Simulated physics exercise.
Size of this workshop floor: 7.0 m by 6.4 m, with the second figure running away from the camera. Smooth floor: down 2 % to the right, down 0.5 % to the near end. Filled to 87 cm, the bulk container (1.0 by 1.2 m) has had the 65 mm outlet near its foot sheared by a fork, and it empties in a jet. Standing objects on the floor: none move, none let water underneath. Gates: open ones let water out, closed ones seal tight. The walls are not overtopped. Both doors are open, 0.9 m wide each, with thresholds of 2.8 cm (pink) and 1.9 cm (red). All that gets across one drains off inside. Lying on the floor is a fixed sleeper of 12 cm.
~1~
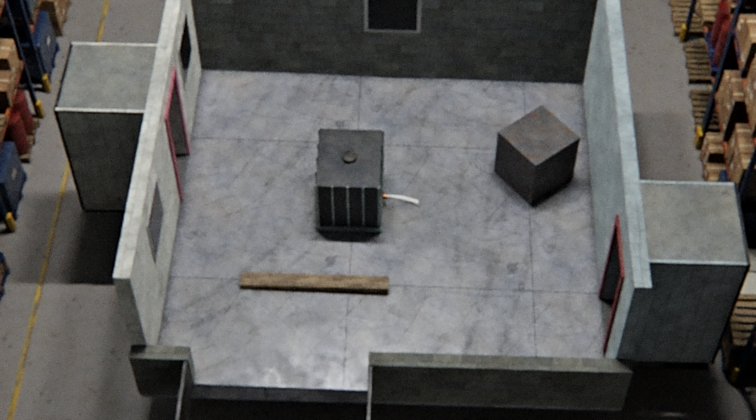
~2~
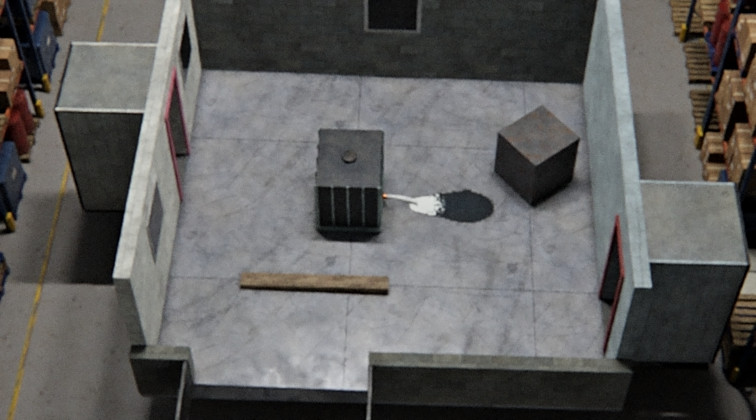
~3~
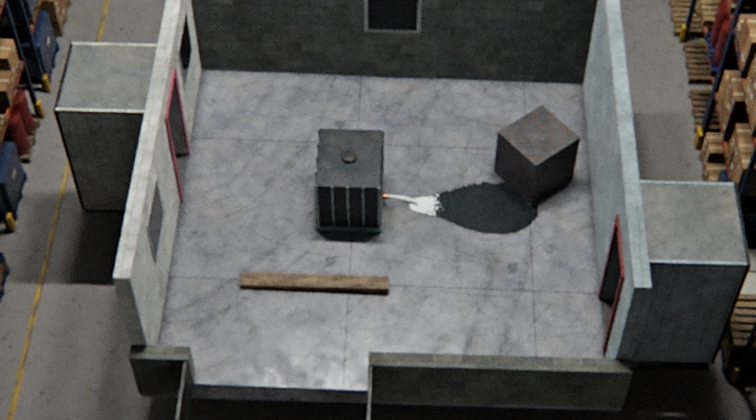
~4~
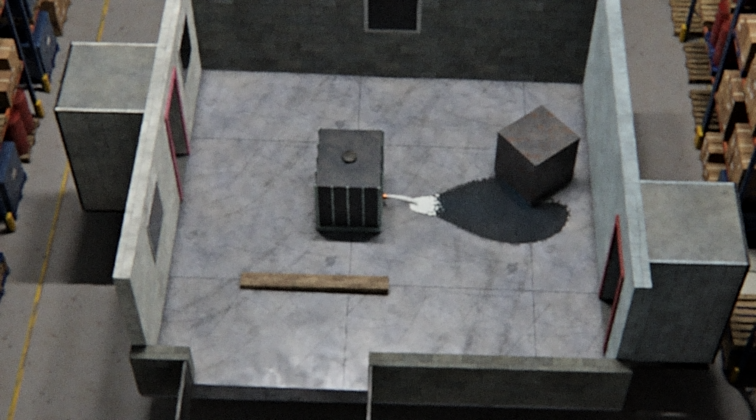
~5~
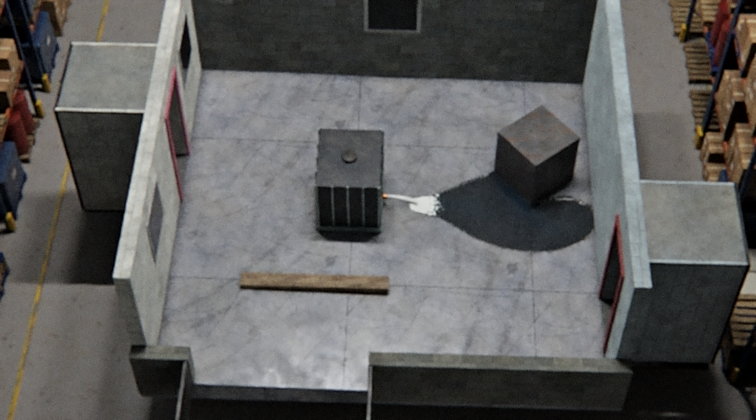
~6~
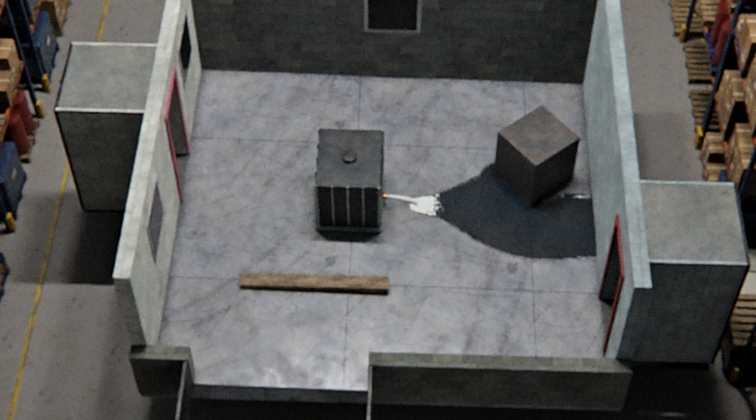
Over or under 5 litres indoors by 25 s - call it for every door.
Pink door: Under; red door: Over.
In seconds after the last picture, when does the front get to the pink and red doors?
Arrival: Pink not within the 25 s, red 2.0 s.
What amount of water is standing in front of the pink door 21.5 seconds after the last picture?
0.0 cm.
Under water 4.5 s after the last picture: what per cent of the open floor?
The flood covers close to 15 per cent of the floor.
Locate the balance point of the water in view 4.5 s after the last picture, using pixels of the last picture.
At about (552, 241).
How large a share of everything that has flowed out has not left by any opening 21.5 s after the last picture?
Some 90 per cent remains.
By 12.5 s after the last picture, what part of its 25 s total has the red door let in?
By that time around 10 per cent is in.
Then, 1.5 s after the last picture water covers 10 % of the floor and is deepest (4 cm) near (519, 200); pink door not reached, red door not reached.
Then, 4.5 s after the last picture water covers 15 % of the floor and is deepest (4 cm) near (519, 200); pink door not reached, red door 1.8 cm at the sill, 0 L in.
Then, 8.5 s after the last picture water covers 20 % of the floor and is deepest (4 cm) near (607, 386); pink door not reached, red door 2.2 cm at the sill, 0 L in.
Then, 12.5 s after the last picture water covers 20 % of the floor and is deepest (5 cm) near (607, 386); pink door not reached, red door 2.8 cm at the sill, 2 L in.
Then, 21.5 s after the last picture water covers 25 % of the floor and is deepest (5 cm) near (607, 386); pink door not reached, red door 3.9 cm at the sill, 21 L in.
